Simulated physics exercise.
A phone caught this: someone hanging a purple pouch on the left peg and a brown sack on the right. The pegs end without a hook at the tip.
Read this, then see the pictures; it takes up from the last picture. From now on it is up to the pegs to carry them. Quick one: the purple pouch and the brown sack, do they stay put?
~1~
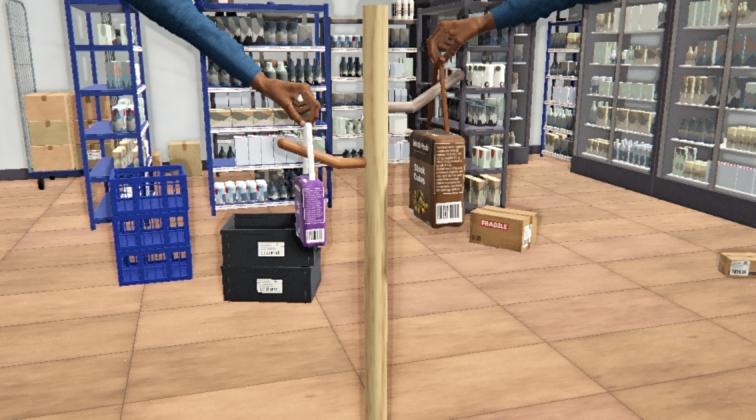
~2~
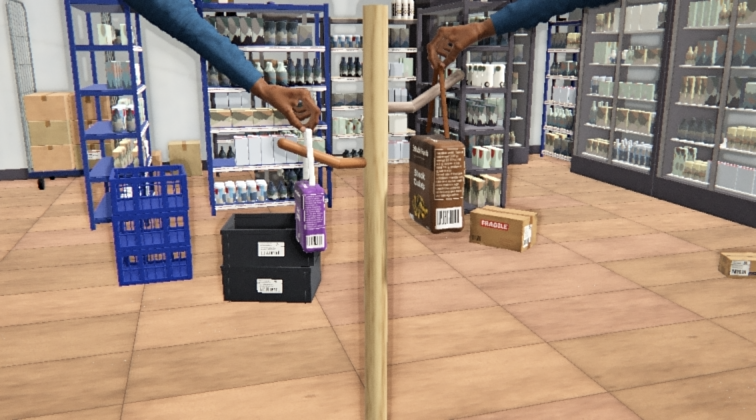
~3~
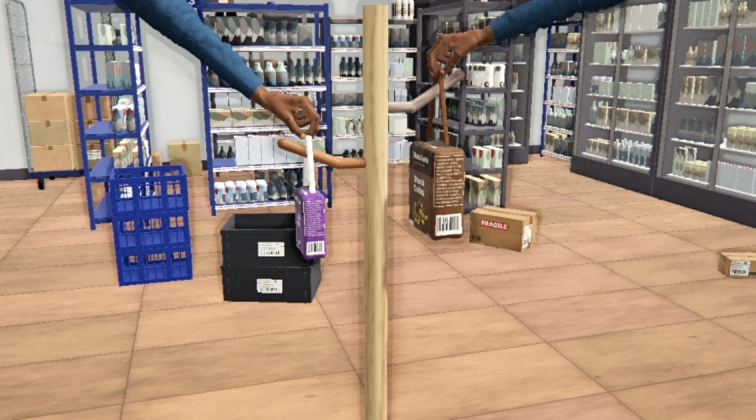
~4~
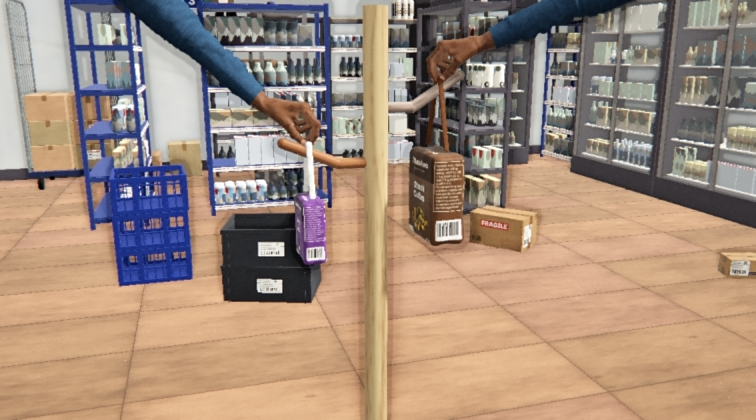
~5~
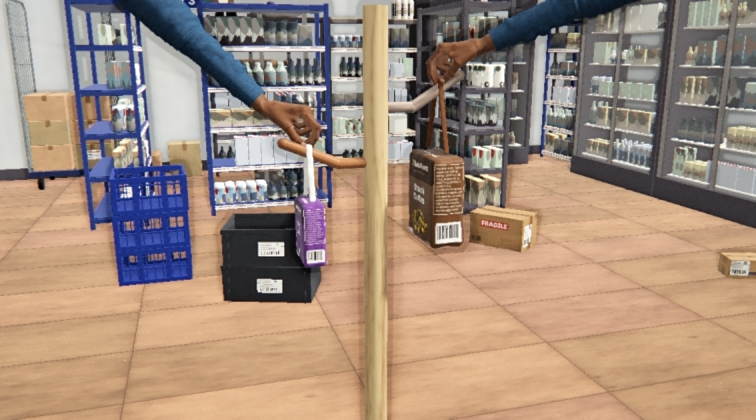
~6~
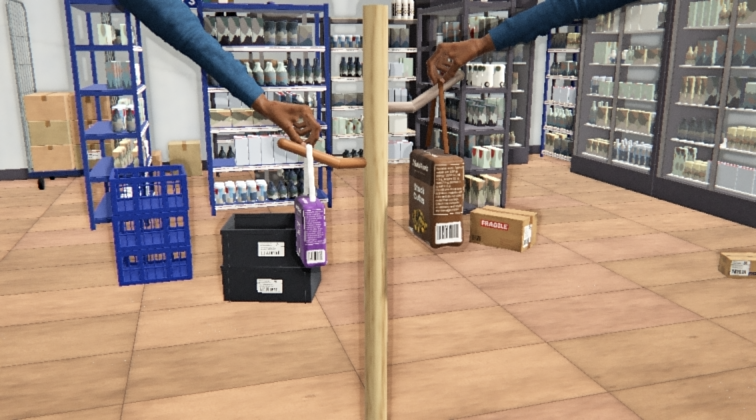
At the end, the purple pouch remains hung; the brown sack remains hung.
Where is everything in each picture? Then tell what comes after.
Purple pouch (310, 210); brown sack (436, 177); left peg tip (282, 144); right peg tip (459, 75), in the first frame.
Purple pouch (310, 216); brown sack (436, 182), in the second frame.
Purple pouch (310, 222); brown sack (436, 189), in the third frame.
Purple pouch (310, 228); brown sack (436, 194), in the fourth frame.
Purple pouch (310, 230); brown sack (436, 197), in the fifth frame.
Purple pouch (310, 230); brown sack (436, 197); left peg tip (282, 144), pointing up; right peg tip (459, 75), pointing up, in the sixth frame.
Then, 0.42 s after the last picture, purple pouch hanging near (314, 233); brown sack hanging near (429, 206).
Then, 0.94 s after the last picture, purple pouch hanging near (316, 234); brown sack hanging near (401, 217).
At rest, purple pouch hanging near (318, 234); brown sack hanging near (421, 215). The purple pouch remains on its peg and the brown sack stays hanging.
